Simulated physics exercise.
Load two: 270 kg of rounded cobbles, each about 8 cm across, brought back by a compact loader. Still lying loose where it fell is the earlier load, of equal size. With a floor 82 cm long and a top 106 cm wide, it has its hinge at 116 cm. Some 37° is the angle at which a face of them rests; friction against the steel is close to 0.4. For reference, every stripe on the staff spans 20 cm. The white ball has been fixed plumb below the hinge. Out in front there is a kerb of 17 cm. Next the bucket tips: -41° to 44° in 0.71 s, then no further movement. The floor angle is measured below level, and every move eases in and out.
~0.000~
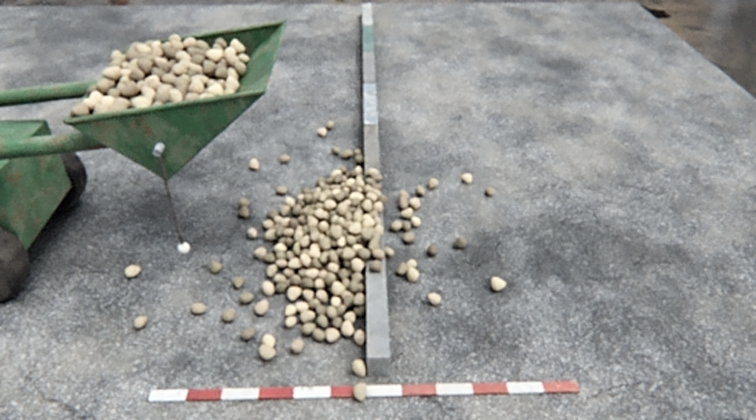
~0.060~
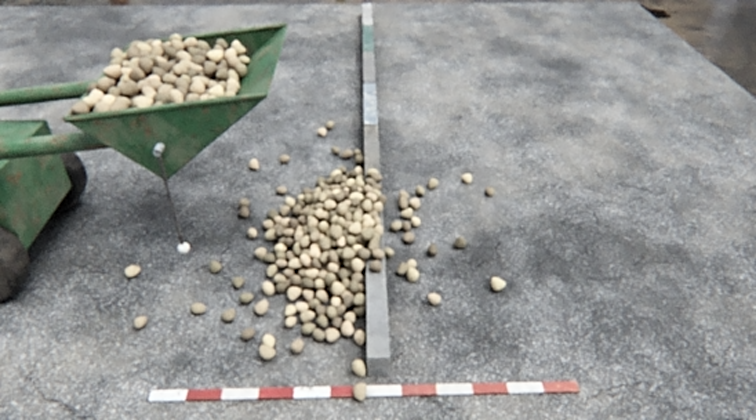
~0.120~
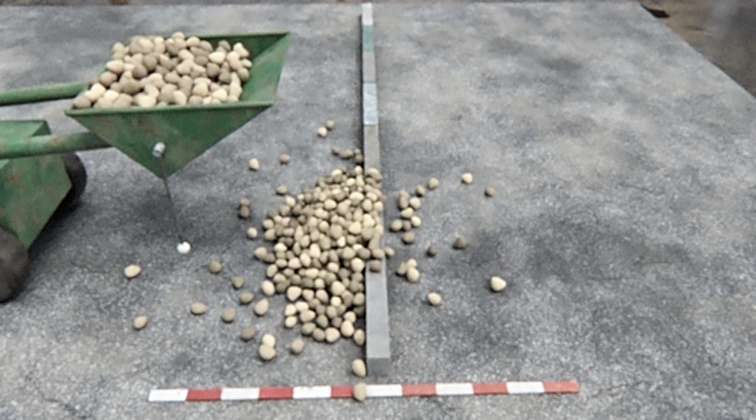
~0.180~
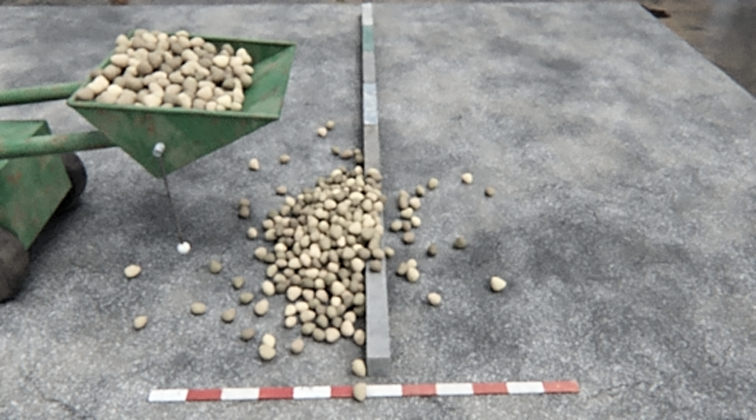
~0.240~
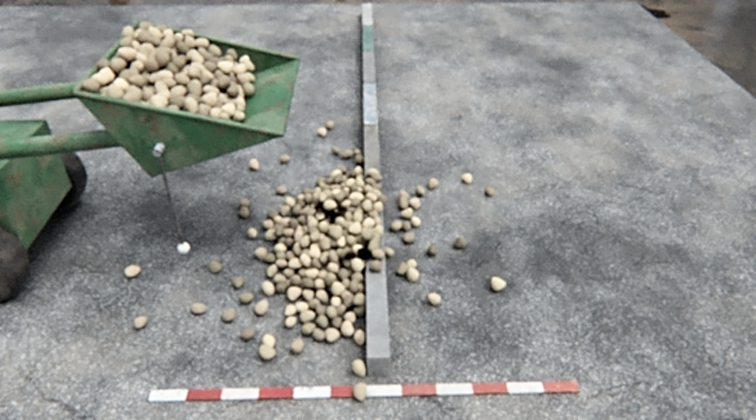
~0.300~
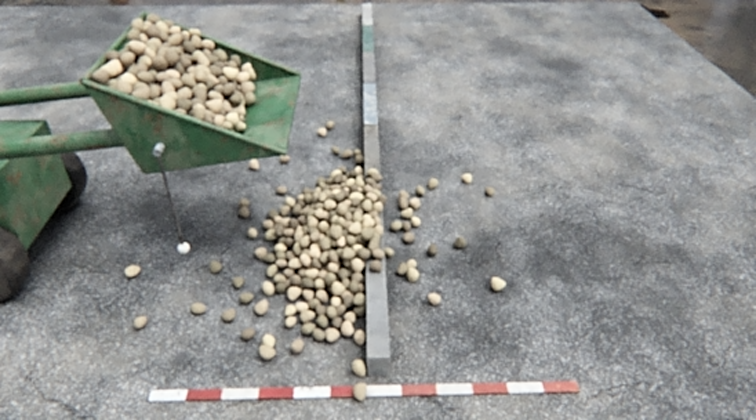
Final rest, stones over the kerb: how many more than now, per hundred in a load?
4 per hundred.
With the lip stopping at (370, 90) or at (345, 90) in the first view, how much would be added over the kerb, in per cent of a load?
Close to 85 per cent, followed by close to 65 per cent.
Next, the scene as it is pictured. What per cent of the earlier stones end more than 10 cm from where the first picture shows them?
Near 10 per cent, I reckon.
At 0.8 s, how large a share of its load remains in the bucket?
Some 80 %, roughly, is held.
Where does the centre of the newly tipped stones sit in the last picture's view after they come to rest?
Their centre ends up near (306, 228).
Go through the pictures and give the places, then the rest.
Lip at (264, 92), floor tilted -41°, highest stones at (172, 55). The earlier load is highest near (359, 210), 27 cm above ground level, 95 % on this side of the kerb, 6 % over the kerb, in the first picture.
Lip at (267, 95), floor tilted -39°, highest stones at (161, 55); the stones move at 0.2 m/s on average, in the second picture.
The bucket is at -34°, its lip at (272, 104); the top of the load is at (149, 49); the stones move at 0.3 m/s on average, in the third picture.
Lip at (278, 118), floor tilted -27°, highest stones at (140, 44); the stones move at 0.5 m/s on average, in the fourth picture.
The bucket is at -18°, its lip at (284, 135); the top of the load is at (139, 38); the stones move at 0.6 m/s on average, in the fifth picture.
The bucket is at -8°, its lip at (286, 154); the top of the load is at (144, 32); the stones move at 0.6 m/s on average, in the sixth picture.
After 0.5 s the floor is at 30°; in per cent of one load, 100 in the bucket, 95 on this side of the kerb, 6 over the kerb; the foremost stones are at (454, 223).
After 0.8 s the floor is at 44°; in per cent of one load, 80 in the bucket, 116 on this side of the kerb, 6 over the kerb; the foremost stones are at (454, 223).
After 1.2 s the floor is at 44°; in per cent of one load, 9 in the bucket, 185 on this side of the kerb, 7 over the kerb; the foremost stones are at (454, 223).
After 3.7 s the floor is at 44°; in per cent of one load, 0 in the bucket, 191 on this side of the kerb, 9 over the kerb; the foremost stones are at (516, 228). Net gain over the kerb, 4.
